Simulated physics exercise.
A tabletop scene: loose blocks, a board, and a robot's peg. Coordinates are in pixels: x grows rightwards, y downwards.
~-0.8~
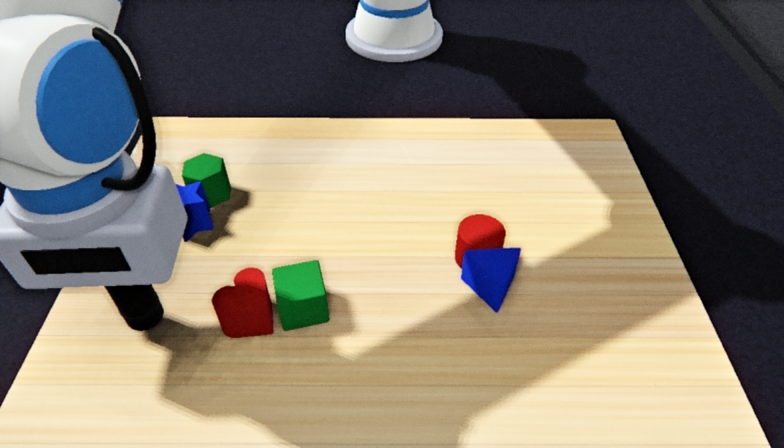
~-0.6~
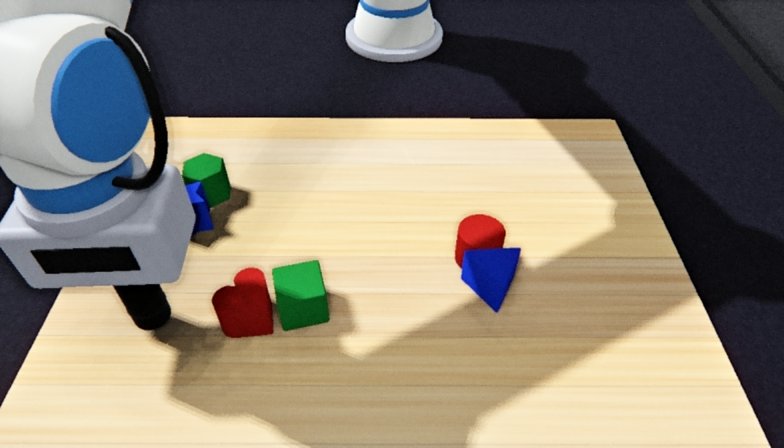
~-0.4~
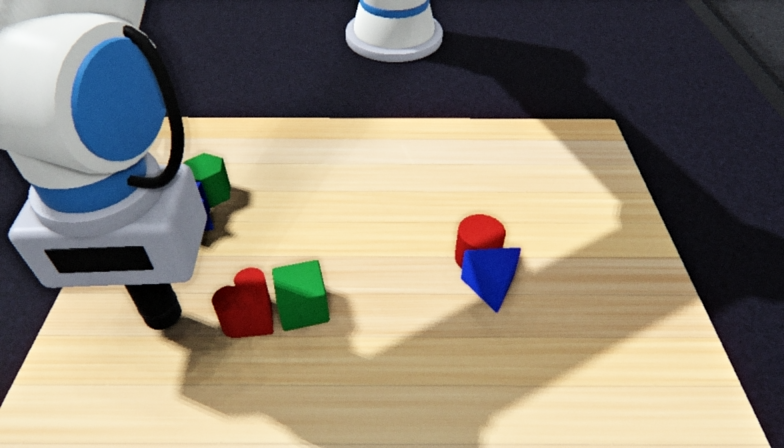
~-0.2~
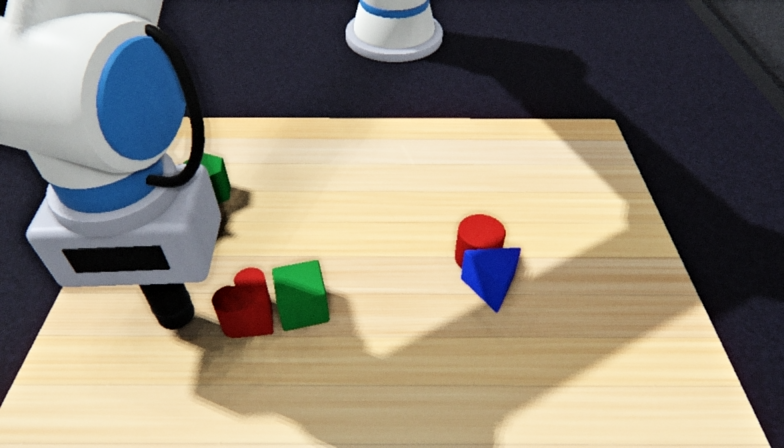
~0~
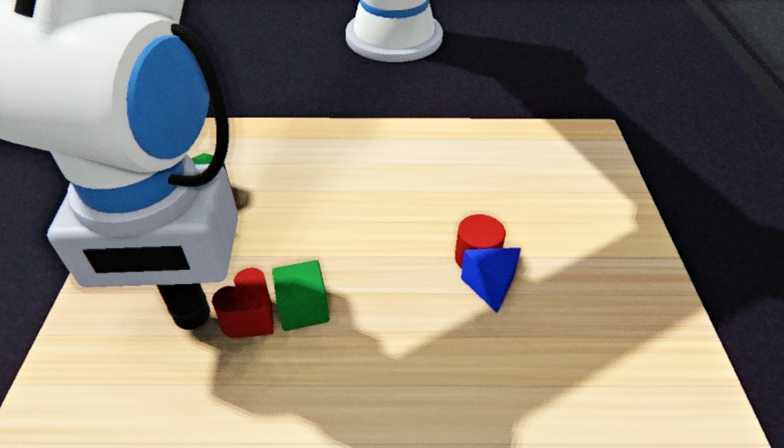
White and blue robot arm sliding its black peg slowly right across a wooden tabletop toward still red and green blocks.
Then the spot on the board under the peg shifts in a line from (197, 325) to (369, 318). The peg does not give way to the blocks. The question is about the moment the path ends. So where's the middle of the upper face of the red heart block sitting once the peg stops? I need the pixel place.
Close to (395, 267).
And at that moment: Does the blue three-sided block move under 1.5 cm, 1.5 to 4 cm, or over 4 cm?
Within 1.5 cm.
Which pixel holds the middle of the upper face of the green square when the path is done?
The middle of its upper face should be somewhere near (403, 234).
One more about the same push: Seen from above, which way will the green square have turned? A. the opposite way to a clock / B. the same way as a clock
Choice A: The opposite way to a clock.
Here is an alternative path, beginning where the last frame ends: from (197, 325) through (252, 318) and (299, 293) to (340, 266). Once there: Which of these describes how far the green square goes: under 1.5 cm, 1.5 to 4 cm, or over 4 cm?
The best fit is over 4 cm.
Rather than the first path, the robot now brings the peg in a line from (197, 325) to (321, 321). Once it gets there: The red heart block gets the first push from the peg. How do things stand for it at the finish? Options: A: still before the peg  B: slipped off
(A)
On the path given first. One third of the way, peg at (252, 315); red heart block at (294, 285), turned 15° anticlockwise; green square at (337, 270).
Two thirds of the way, peg at (311, 313); red heart block at (349, 277), turned 35° anticlockwise; green square at (381, 252), turned 30° anticlockwise.
At the end, peg at (369, 309); red heart block at (395, 267), turned 70° anticlockwise; green square at (403, 234), turned 65° anticlockwise; blue three-sided block not moved.
